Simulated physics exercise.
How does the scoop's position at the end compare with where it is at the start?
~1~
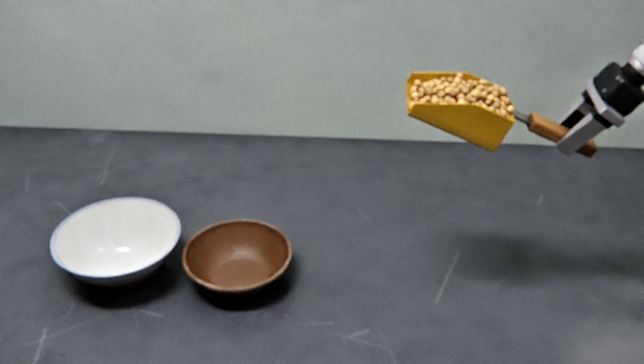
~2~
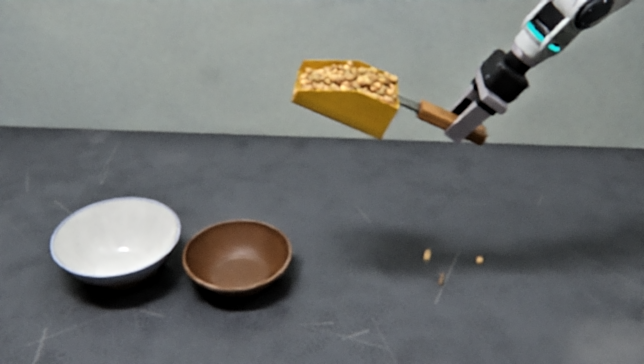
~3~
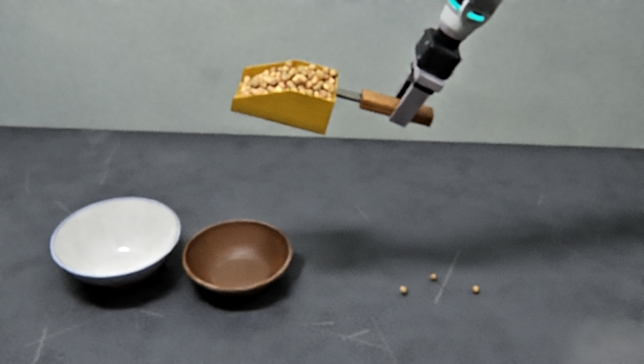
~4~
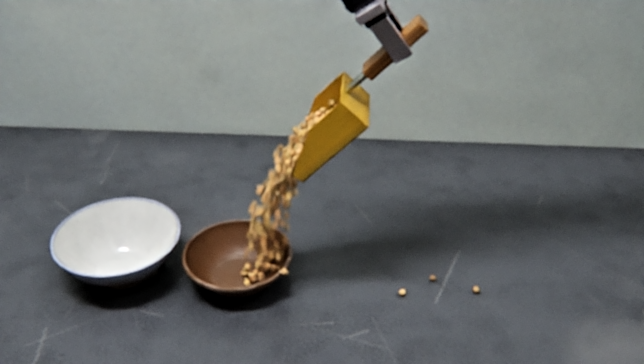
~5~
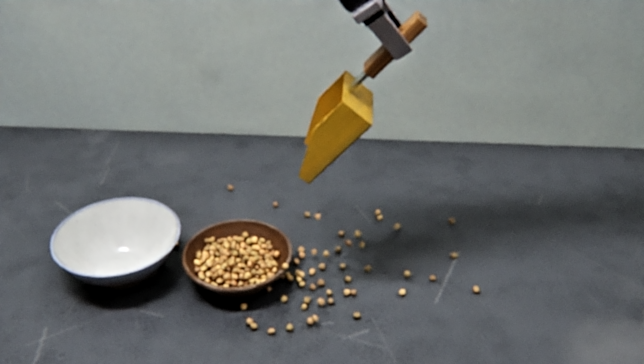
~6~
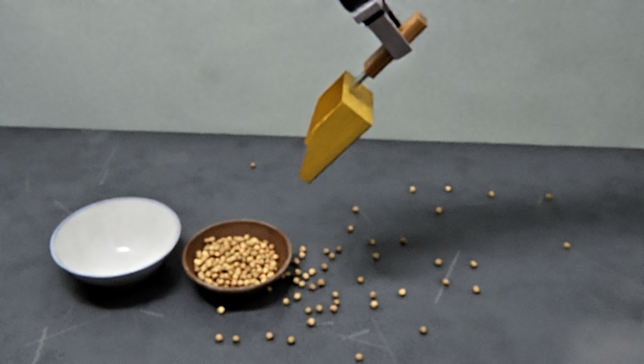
At the start the scoop is held over the right side of the table, and by the end it is farther left, tipped downward just to the right of the space above the brown bowl.
